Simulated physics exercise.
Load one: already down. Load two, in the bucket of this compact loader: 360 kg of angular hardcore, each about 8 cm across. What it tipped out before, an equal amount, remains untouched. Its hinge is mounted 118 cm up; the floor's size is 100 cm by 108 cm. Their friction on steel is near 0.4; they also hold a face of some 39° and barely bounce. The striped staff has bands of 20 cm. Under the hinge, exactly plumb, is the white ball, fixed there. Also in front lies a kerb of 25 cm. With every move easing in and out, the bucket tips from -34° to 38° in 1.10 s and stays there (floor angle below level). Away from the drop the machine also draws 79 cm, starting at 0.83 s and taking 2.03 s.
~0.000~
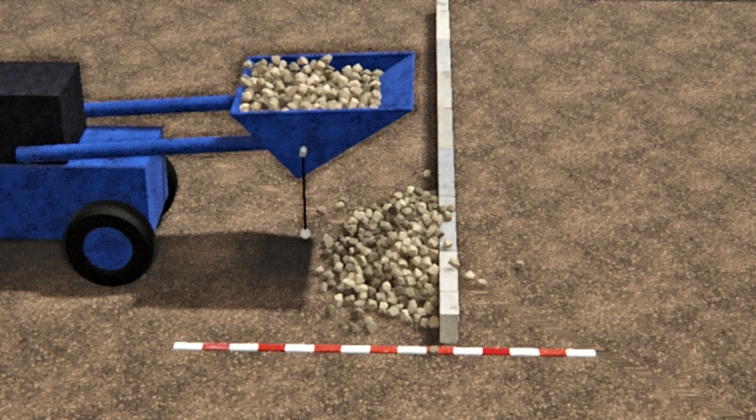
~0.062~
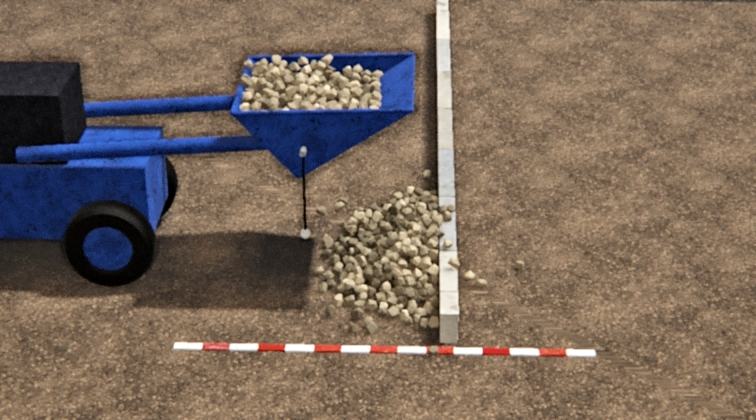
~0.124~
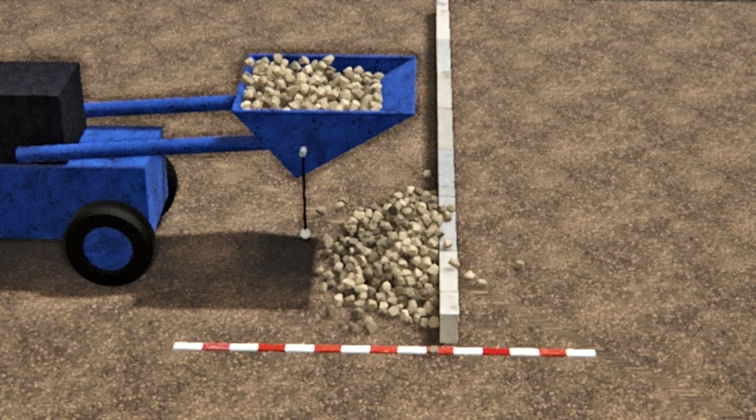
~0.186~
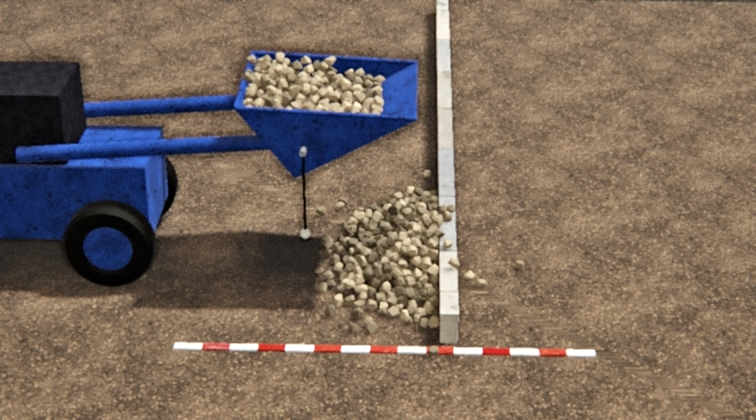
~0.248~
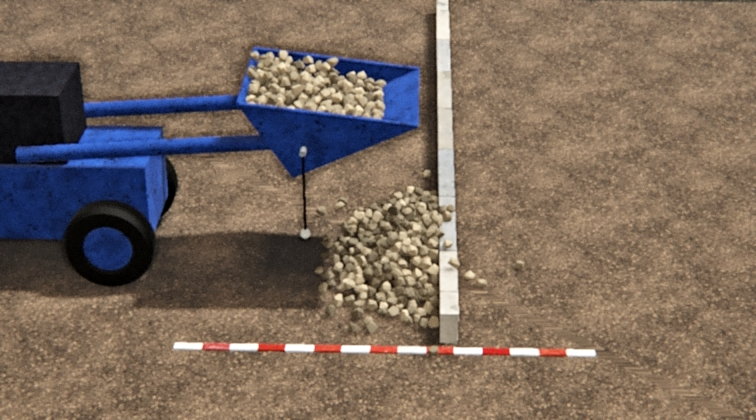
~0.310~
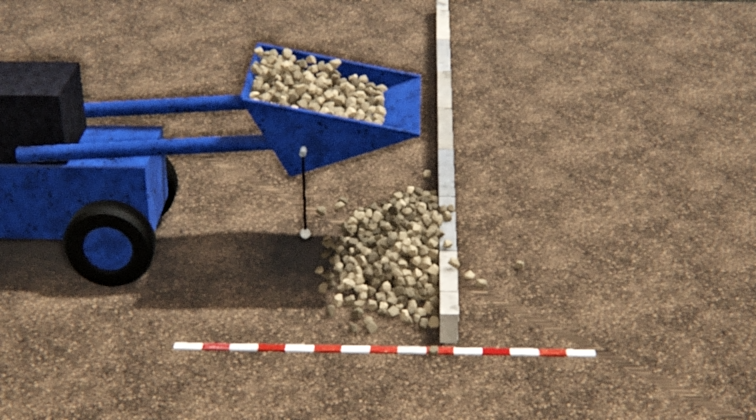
A blue loader slowly tilts its stone-filled bucket forward above a pile beside a pale kerb.
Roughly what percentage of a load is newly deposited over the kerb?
Around 6 per cent of a load is newly deposited there.
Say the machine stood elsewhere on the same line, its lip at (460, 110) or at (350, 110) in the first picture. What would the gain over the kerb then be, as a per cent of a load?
Case one about 45 %, case two about 0 %.
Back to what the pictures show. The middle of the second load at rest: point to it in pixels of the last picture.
I'd say close to (386, 236).
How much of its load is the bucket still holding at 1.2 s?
Roughly 80 parts in a hundred of the load.
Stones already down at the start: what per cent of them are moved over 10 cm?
The answer is about 5 per cent.
After 0.8 s the floor is at 26°; in per cent of one load, 100 in the bucket, 99 on this side of the kerb, 1 over the kerb; the foremost stones are at (464, 245).
After 1.2 s the floor is at 38°; in per cent of one load, 78 in the bucket, 122 on this side of the kerb, 1 over the kerb; the foremost stones are at (464, 245).
After 3.3 s the floor is at 38°; in per cent of one load, 0 in the bucket, 193 on this side of the kerb, 7 over the kerb; the foremost stones are at (524, 253).
After 6.0 s the floor is at 38°; in per cent of one load, 0 in the bucket, 193 on this side of the kerb, 7 over the kerb; the foremost stones are at (524, 253). Net gain over the kerb, 6.
